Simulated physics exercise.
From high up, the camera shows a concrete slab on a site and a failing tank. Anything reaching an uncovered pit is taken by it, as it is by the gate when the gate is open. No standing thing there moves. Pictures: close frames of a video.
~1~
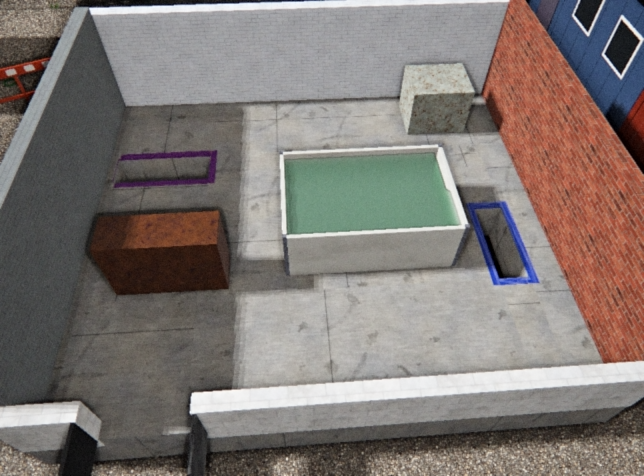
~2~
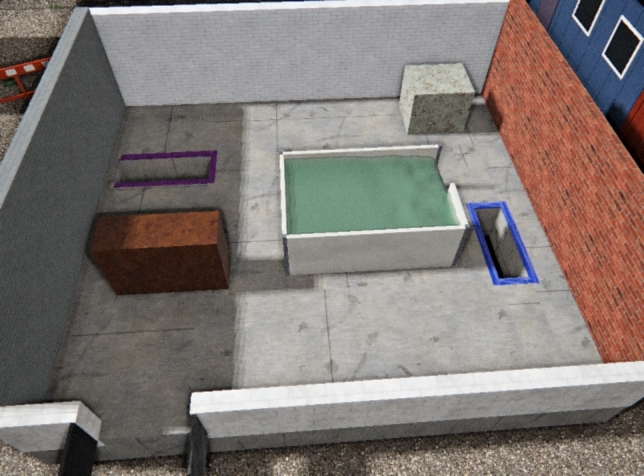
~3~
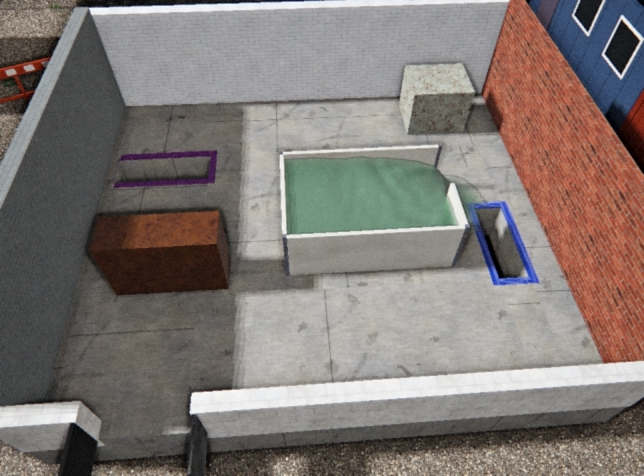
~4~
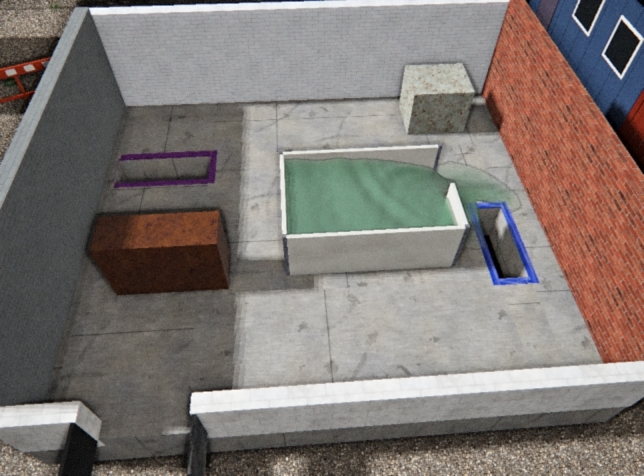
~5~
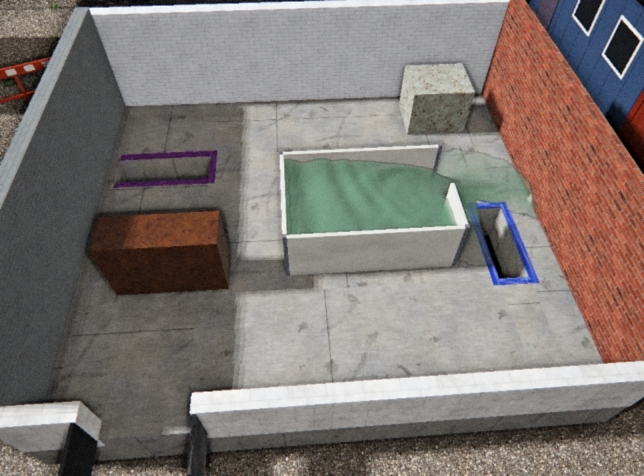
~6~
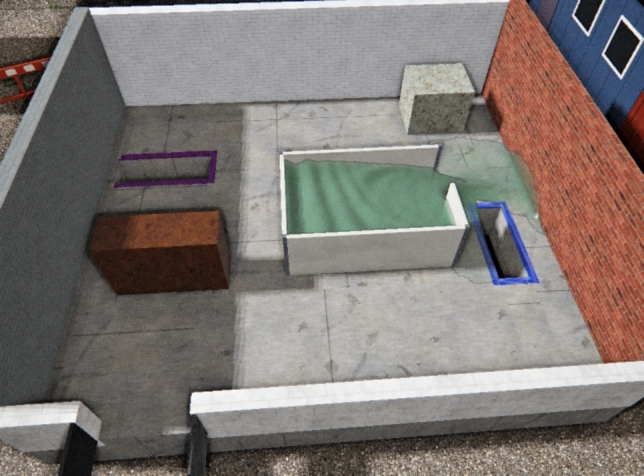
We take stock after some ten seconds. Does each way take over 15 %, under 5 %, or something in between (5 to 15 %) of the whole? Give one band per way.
In the end the gate carries off beneath five per cent, the purple pit carries off five to fifteen per cent, the blue pit carries off upward of fifteen per cent.
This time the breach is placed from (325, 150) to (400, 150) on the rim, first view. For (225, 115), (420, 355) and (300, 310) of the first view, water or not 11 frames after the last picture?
Soaked, then unsoaked, then unsoaked.
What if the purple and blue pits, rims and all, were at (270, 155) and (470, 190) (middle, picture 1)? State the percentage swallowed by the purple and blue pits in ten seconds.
Looks like purple collects 0 percent and blue collects 80 percent.
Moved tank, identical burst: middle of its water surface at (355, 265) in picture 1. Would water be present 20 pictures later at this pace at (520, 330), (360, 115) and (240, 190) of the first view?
In order: Inundated, then unflooded, then unflooded.
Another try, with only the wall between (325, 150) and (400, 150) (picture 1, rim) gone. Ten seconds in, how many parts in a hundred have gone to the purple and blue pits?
The purple pit gets 35 per cent and the blue pit 12 per cent.
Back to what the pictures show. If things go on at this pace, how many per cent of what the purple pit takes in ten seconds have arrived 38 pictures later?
Roughly 20 percent.
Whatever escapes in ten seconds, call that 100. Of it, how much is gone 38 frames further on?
Roughly 70 percent.
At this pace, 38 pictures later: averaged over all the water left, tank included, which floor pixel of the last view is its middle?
I'd say around (385, 194).
A moment on, water covers 10 % of the floor; the gate 0 %, the purple pit 0 %, the blue pit 8 %.
Next, water covers 20 % of the floor; the gate 0 %, the purple pit 0 %, the blue pit 14 %.
Then, water covers 35 % of the floor; the gate 0 %, the purple pit 0 %, the blue pit 21 %.
Later, water covers 65 % of the floor; the gate 0 %, the purple pit 2 %, the blue pit 29 %.
In the end, water covers 85 % of the floor; the gate 0 %, the purple pit 9 %, the blue pit 36 %.
